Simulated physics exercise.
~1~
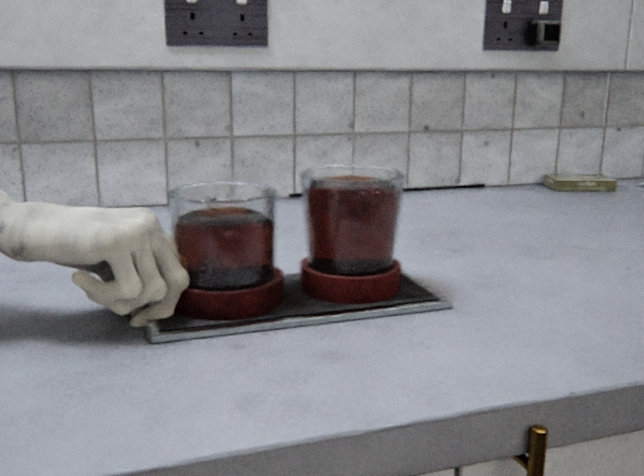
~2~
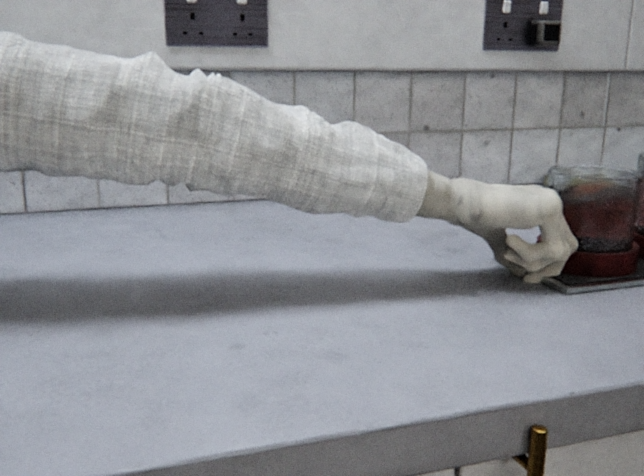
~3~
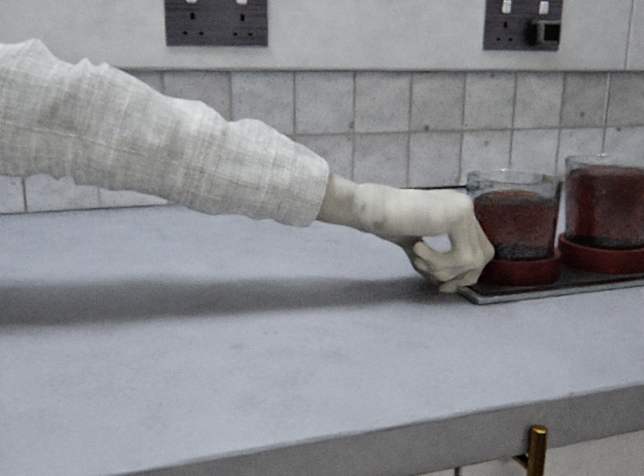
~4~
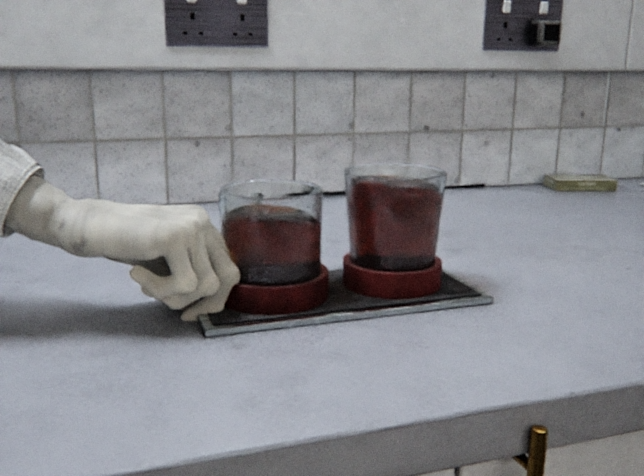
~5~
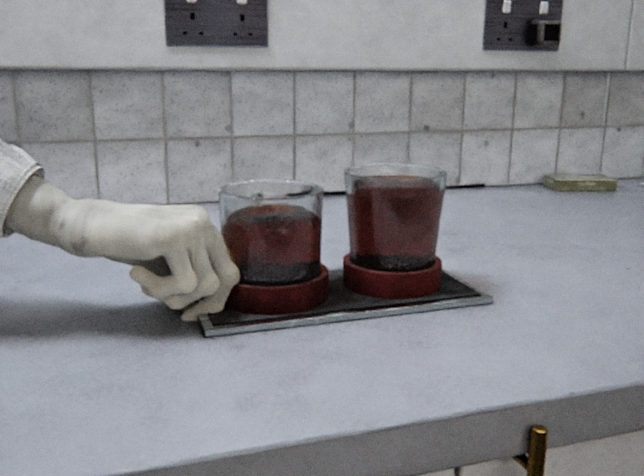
A hand pushes a tray with two glasses far right, draws it back left and stops.
